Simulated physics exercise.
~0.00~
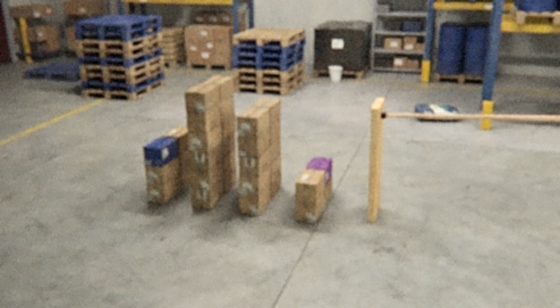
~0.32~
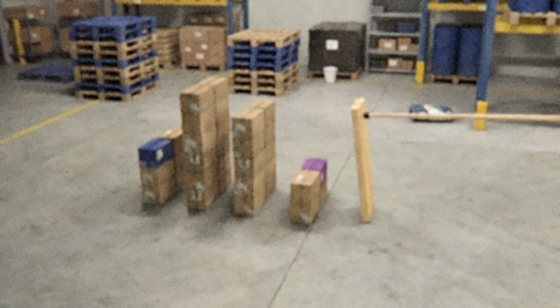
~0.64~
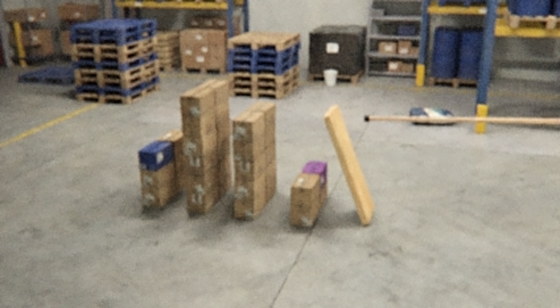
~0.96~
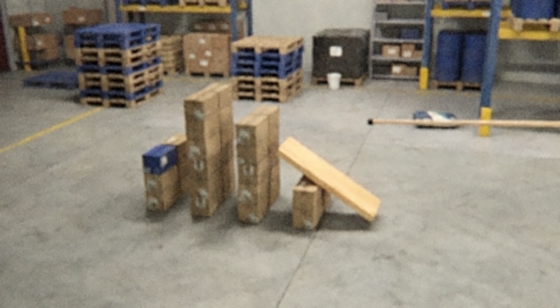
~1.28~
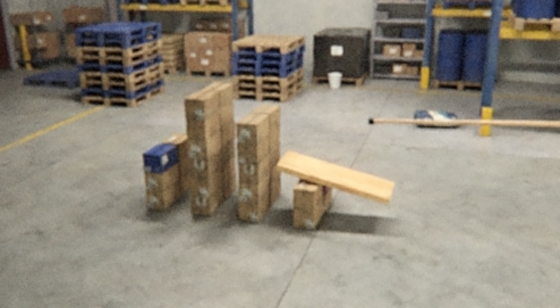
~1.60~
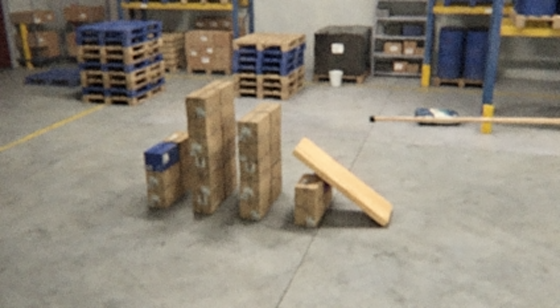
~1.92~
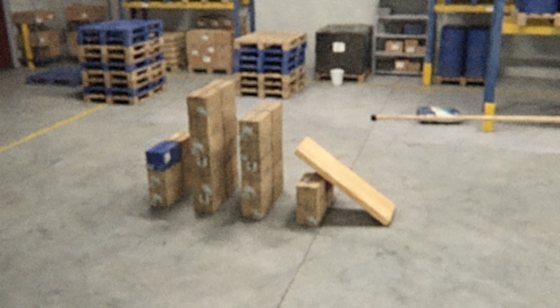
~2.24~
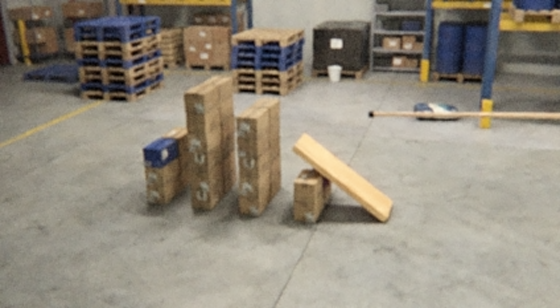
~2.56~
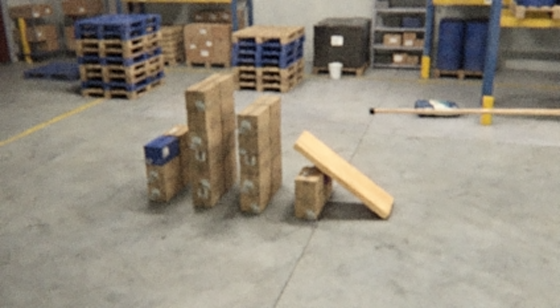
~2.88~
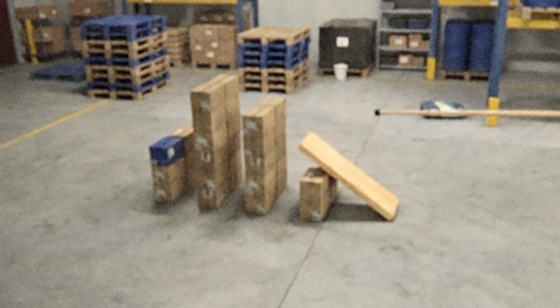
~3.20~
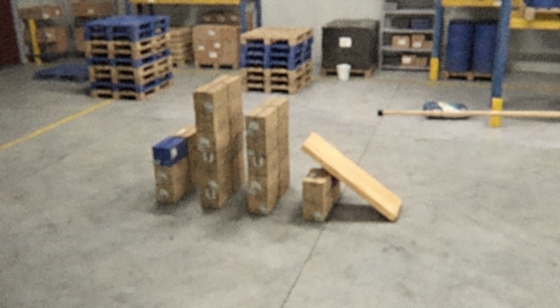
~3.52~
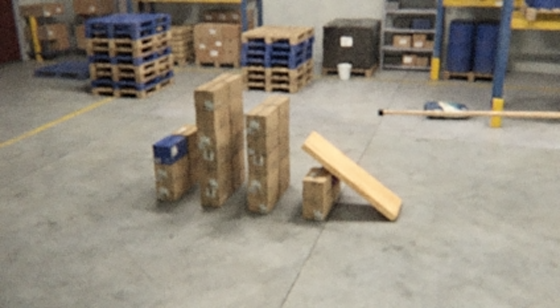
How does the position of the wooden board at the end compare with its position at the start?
At the start the board stands upright on the floor to the right of the boxes. At the end it is leaning at a slant against the nearest short stack.
